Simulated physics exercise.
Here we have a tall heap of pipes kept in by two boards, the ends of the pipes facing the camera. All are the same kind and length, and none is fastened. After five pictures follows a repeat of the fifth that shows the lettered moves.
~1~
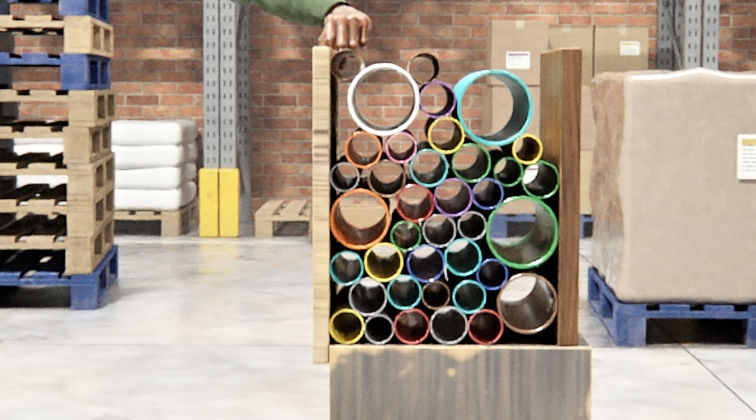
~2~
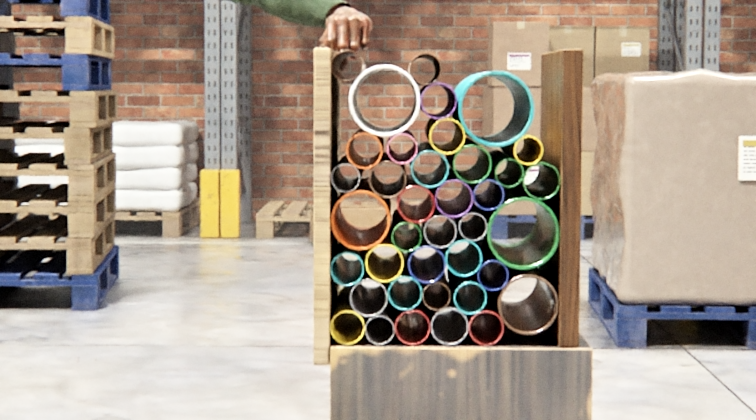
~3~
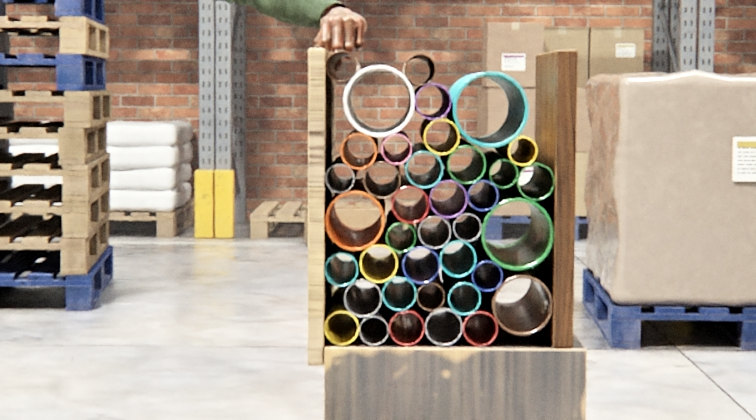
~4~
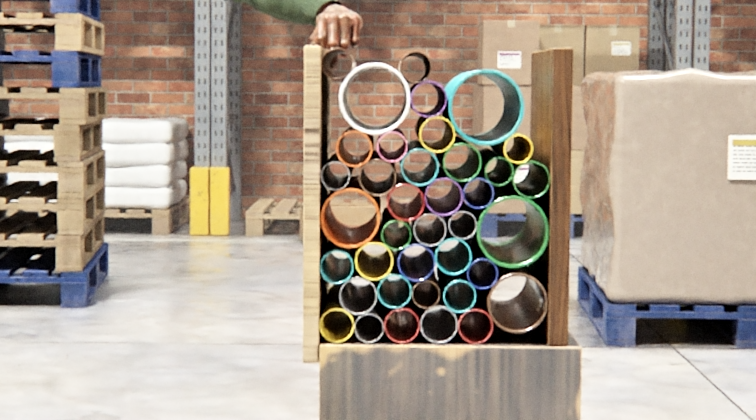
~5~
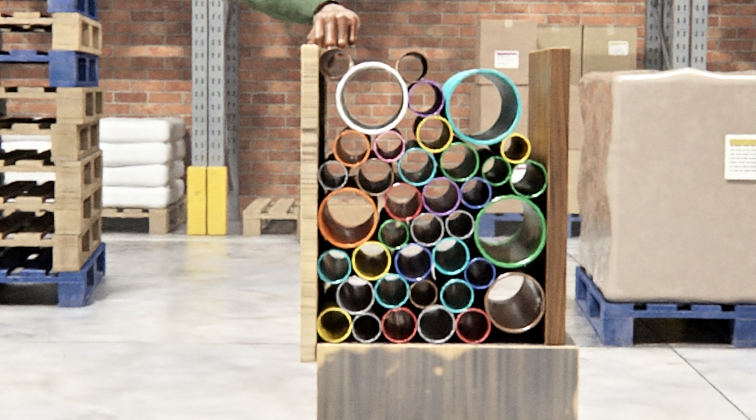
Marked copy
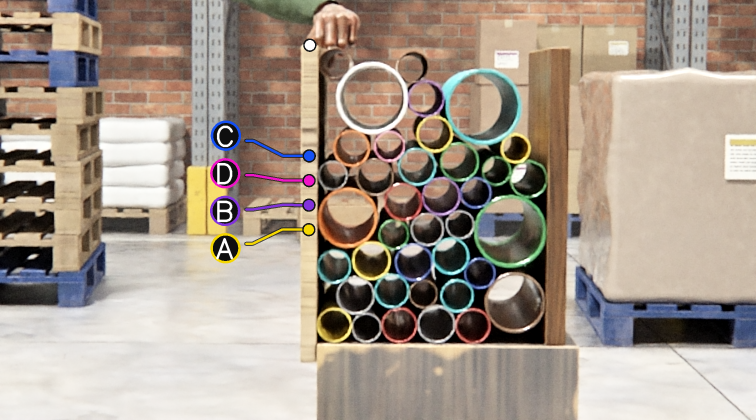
View drifting slightly right past colourful pipes stacked motionless between two wooden boards, a hand resting atop the left board.
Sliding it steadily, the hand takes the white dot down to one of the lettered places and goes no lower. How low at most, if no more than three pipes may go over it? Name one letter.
At most to D.
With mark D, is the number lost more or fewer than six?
It loses fewer than six.
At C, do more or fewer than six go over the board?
Fewer than six.
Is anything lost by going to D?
Yes.
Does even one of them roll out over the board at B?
Yes.
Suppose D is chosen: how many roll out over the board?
The count is one.
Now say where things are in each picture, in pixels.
The first picture shows a yellow pipe (384, 262); an orange pipe (359, 219); a red pipe (415, 203).
The second picture shows a red pipe (416, 204); a green pipe (542, 181).
The third picture shows an orange pipe (359, 151); a purple pipe (433, 101).
The fourth picture shows side board (318, 195); a yellow pipe (337, 325).
The fifth picture shows a brown pipe (515, 303); a yellow pipe (371, 261); an orange pipe (347, 218).
On the marked copy, A at (309, 230); B at (309, 205); C at (309, 156); D at (309, 181); the white dot at (310, 45).
With D. Early on, top of the board (318, 108).
Further on, top of the board (317, 179).
At the end, top of the board (317, 180), one out over the board.
As for the rest, A more than three out over the board; B more than three out over the board; C one out over the board.
